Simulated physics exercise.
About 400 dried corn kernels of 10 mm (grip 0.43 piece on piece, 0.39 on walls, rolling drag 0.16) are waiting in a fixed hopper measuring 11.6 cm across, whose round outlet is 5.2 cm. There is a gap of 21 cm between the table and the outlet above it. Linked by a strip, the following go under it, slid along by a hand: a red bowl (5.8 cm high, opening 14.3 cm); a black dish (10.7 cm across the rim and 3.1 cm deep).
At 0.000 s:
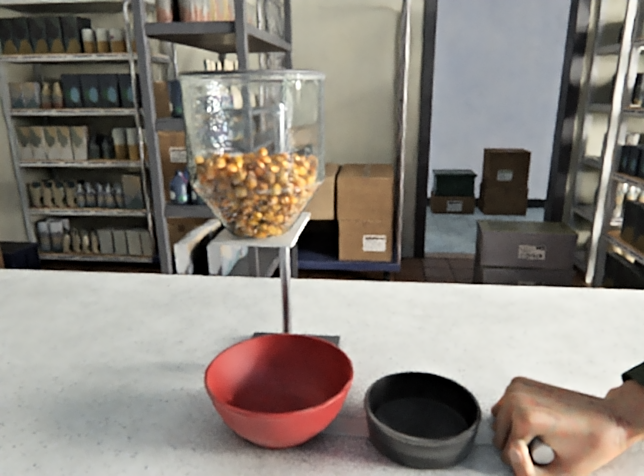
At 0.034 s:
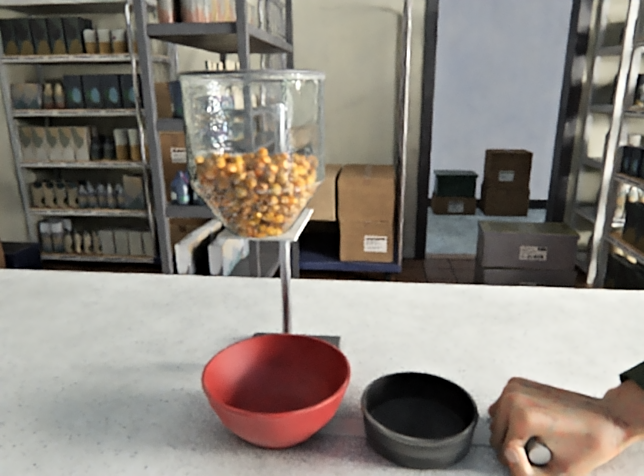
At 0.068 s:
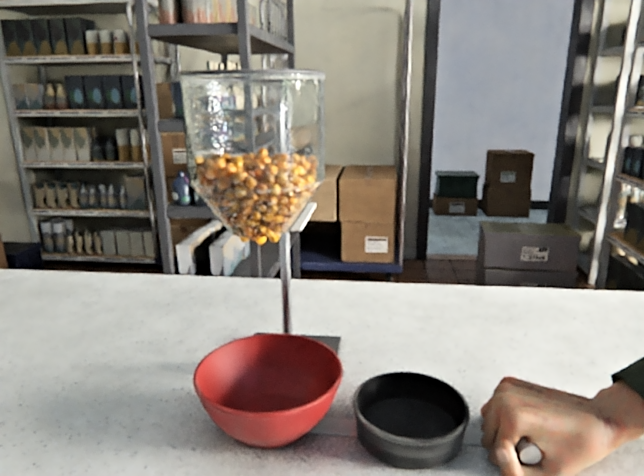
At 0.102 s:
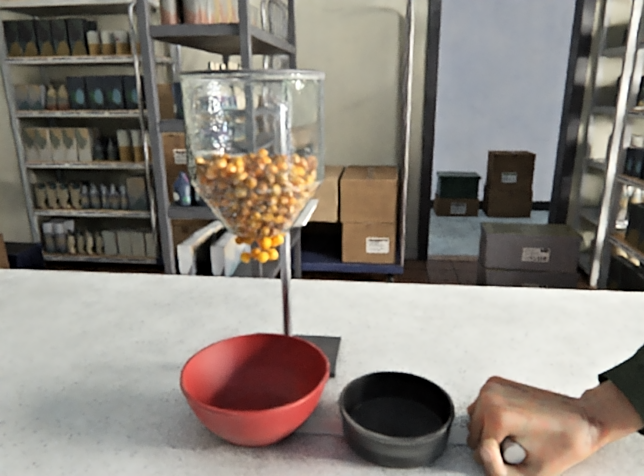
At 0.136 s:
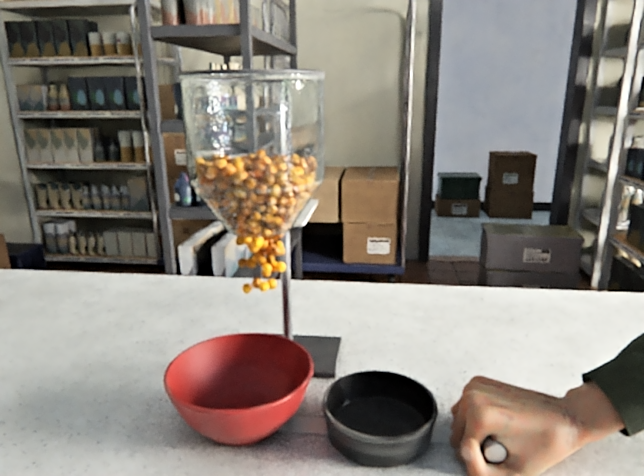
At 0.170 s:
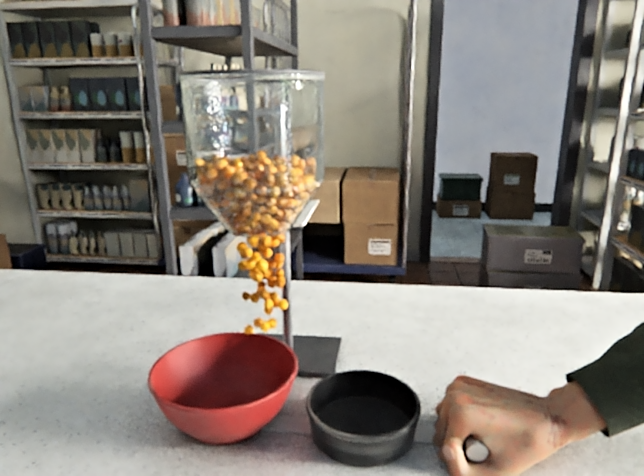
Golden kernels starting to pour from a clear hopper as a hand slides a red bowl and black dish left.
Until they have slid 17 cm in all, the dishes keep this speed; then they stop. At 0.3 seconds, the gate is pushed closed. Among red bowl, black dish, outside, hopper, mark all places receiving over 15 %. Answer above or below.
Red bowl: Below; black dish: Above; outside everything: Below; hopper: Above.
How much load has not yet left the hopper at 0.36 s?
About 65 % of the load.
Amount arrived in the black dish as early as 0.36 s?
I'd say around 20 percent.
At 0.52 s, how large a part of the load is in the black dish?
It comes to some 30 in a hundred.
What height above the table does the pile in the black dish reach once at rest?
Around 2.5 cm above the table.
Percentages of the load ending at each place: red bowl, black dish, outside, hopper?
The red bowl ends with 0 percent, the black dish with 30 percent, outside with 5 percent and the hopper with 65 percent.
Then, at 0.36 s, black dish 20 %, hopper 65 %, in the air 10 %; middle of all pieces on or above the table near (256, 260).
Then, at 0.52 s, black dish 30 %, hopper 65 %; middle of all pieces on or above the table near (249, 278).
After 0.67 s, black dish 30 %, hopper 65 %; middle of all pieces on or above the table near (250, 279).
After 0.81 s, black dish 30 %, hopper 65 %; middle of all pieces on or above the table near (250, 279).
By 1.0 s all is still; red bowl 0 %, black dish 30 %, outside 5 %, hopper 65 %.
